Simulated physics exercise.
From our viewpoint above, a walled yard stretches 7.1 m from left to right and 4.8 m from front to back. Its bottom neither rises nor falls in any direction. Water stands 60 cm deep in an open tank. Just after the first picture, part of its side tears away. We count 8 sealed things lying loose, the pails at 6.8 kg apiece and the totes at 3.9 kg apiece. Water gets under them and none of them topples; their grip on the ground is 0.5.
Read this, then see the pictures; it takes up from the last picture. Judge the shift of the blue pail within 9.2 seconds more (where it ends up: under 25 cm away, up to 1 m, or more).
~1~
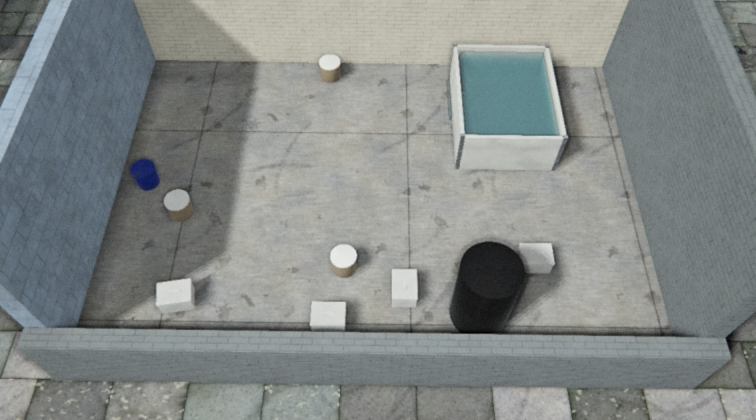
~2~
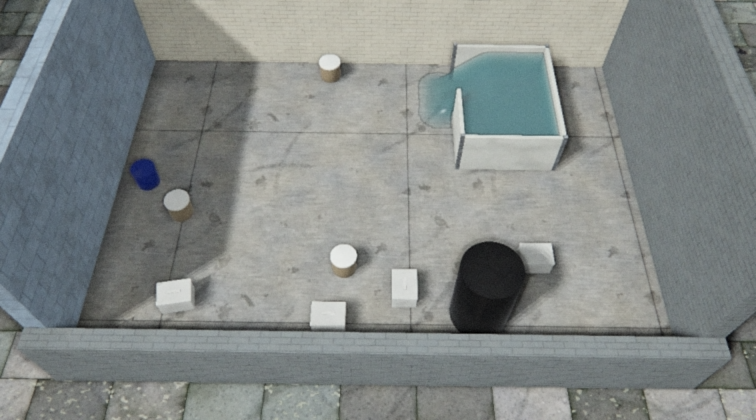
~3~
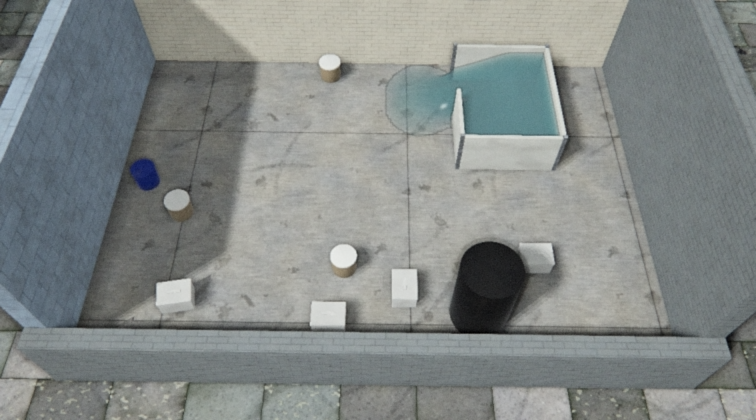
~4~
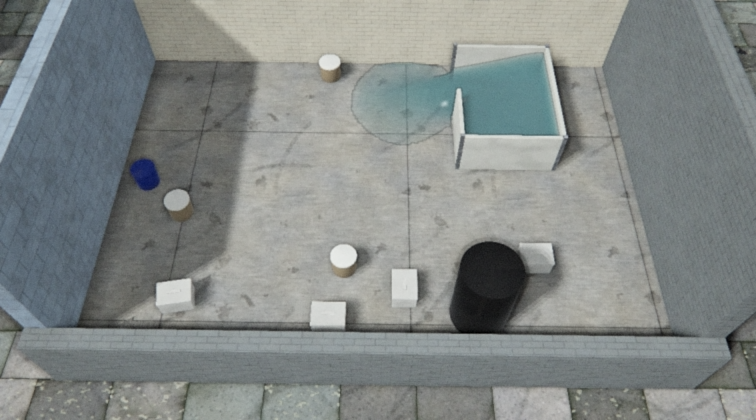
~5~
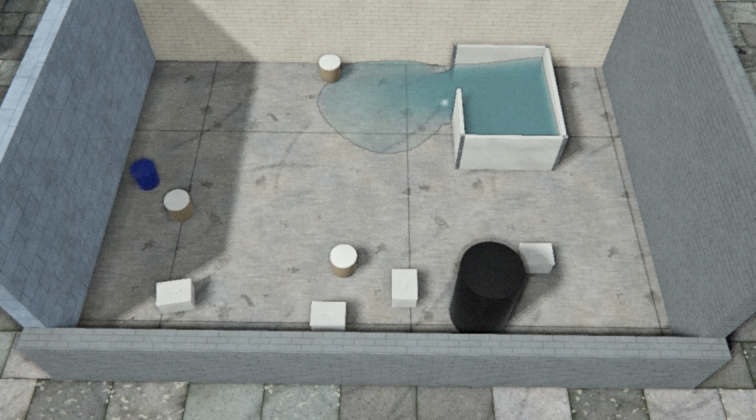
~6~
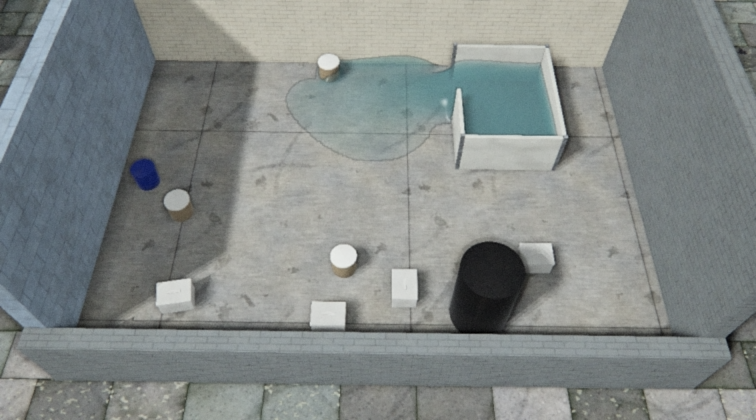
I'd say the blue pail makes a long trip.
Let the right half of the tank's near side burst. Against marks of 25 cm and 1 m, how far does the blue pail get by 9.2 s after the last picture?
Under that change, the blue pail keeps its spot.
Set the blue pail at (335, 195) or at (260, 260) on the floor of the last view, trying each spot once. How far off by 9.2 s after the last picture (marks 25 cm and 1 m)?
Order of tries: It keeps its spot; it keeps its spot.
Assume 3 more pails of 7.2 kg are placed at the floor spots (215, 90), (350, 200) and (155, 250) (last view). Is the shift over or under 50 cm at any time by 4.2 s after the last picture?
In turn: More, less, past it.
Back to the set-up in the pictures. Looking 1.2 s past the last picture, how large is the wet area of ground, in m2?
About 14 m2.
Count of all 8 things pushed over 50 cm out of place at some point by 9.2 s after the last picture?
Counting them up, I find 6.
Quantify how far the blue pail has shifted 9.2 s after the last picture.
About 250 cm.
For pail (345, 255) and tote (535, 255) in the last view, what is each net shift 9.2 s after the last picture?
In turn: 10 cm, 0 cm.
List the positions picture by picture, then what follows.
The blue pail at (142, 168), on the bottom; 2.2 m2 under water; 0 of 8 have shifted, in the first picture.
The blue pail at (142, 168), on the bottom; water covers 2.7 m2; 0 of 8 have shifted, in the second picture.
The blue pail at (142, 168) rests on the ground; 3.4 m2 under water; 0 of 8 have shifted, in the third picture.
The blue pail at (142, 168), on the bottom; 4.2 m2 under water; 0 of 8 have shifted, in the fourth picture.
The blue pail at (142, 168) rests on the ground; water covers 5.0 m2; 0 of 8 have shifted, in the fifth picture.
The blue pail at (142, 168) rests on the ground; water covers 5.9 m2; 0 of 8 have shifted, in the sixth picture.
Then, 1.2 s after the last picture the blue pail is near (142, 168), 0.0 m from its start, aground; 0 afloat.
Then, 3.8 s after the last picture the blue pail is near (151, 300), 2.0 m from its start, aground; 1 afloat.
Then, 6.2 s after the last picture the blue pail is near (251, 278), 2.3 m from its start, aground; 2 afloat.
Then, 9.2 s after the last picture the blue pail is near (297, 275), 2.7 m from its start, aground; 2 afloat.
